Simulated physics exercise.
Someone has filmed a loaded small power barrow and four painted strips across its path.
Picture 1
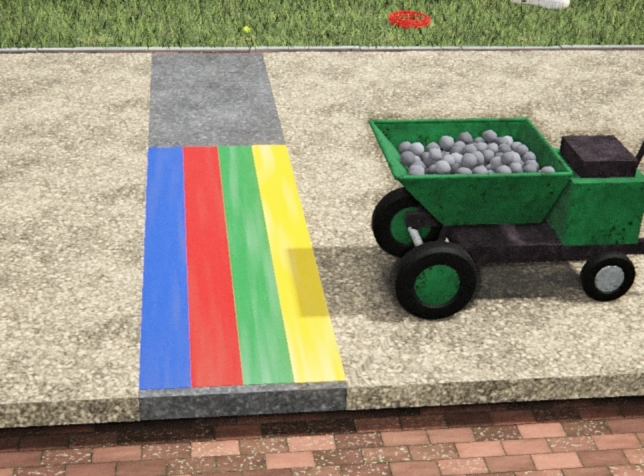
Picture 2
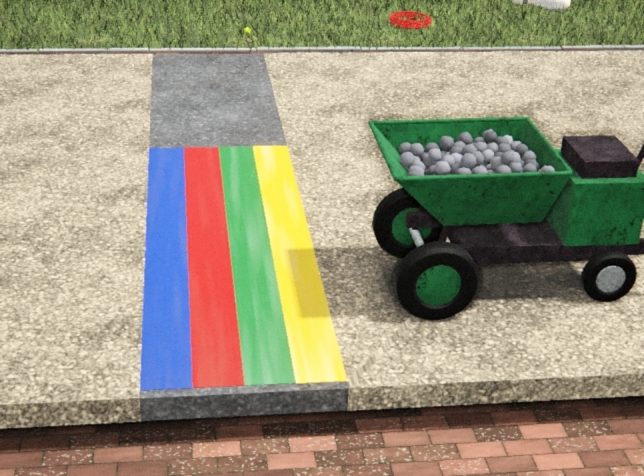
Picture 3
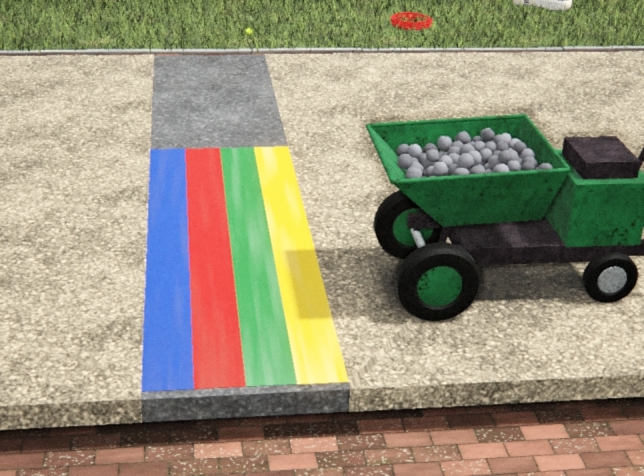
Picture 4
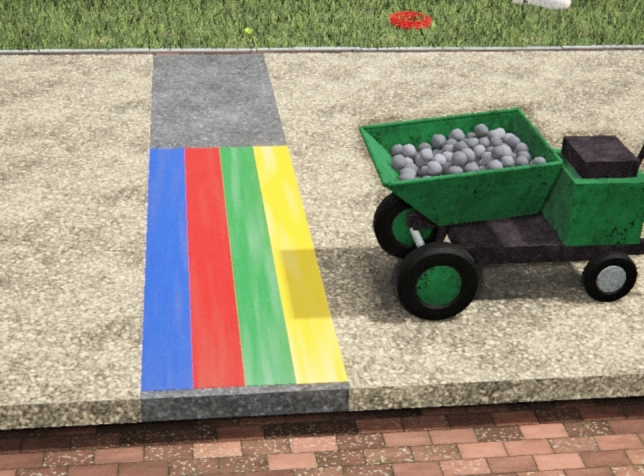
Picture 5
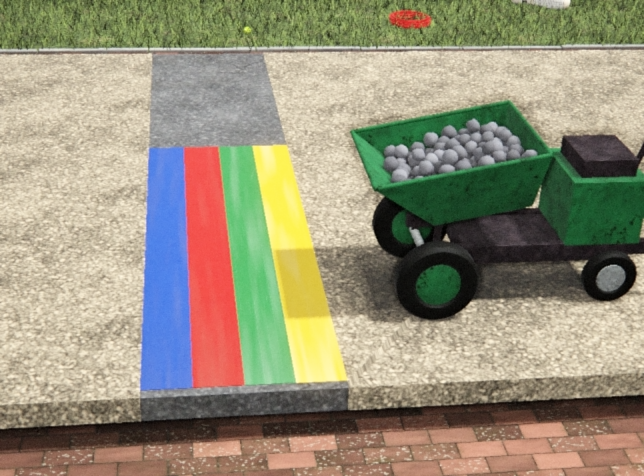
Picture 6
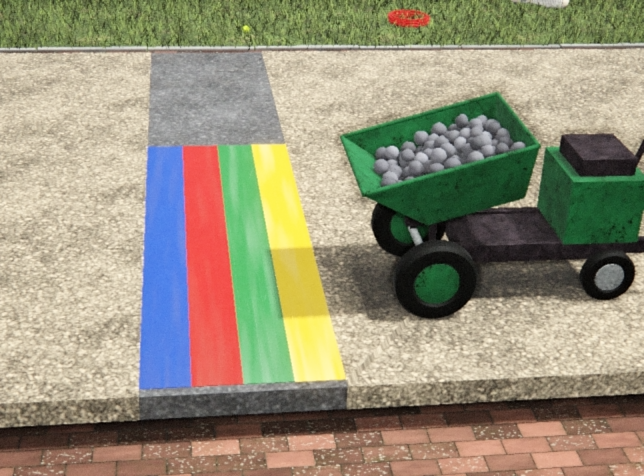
A green barrow loaded with round grey cobbles slowly tilting its skip leftward beside blue, red, green and yellow painted strips.
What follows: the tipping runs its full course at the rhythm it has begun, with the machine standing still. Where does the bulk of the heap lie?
Most covered: The green band.
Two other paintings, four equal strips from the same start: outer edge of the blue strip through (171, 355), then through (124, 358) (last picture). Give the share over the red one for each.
Near 20 % and 20 %.
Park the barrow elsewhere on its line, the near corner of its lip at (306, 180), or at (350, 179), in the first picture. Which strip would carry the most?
In turn: The strip in blue; that red strip.
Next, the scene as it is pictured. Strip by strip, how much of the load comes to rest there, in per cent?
Yellow strip near 15; green strip near 35; red strip near 25; blue strip near 10.
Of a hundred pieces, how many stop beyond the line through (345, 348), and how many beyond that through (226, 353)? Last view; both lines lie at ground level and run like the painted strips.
First some 90, then 30 per cent.
Just after the last frame, skip tipped steeply; every one in the skip.
A moment on, skip tipped right over; roughly a third in the skip; about a tenth over the yellow strip; roughly a third over the green strip; about a tenth over the red strip; just a few over the blue strip.
Further on, skip tipped right over; about a tenth in the skip; about a tenth over the yellow strip; roughly a third over the green strip; roughly a quarter over the red strip; about a tenth over the blue strip; about a tenth off the paint.
When it is over, skip tipped right over; about a tenth in the skip; about a tenth over the yellow strip; roughly a third over the green strip; roughly a quarter over the red strip; about a tenth over the blue strip; about a tenth off the paint.
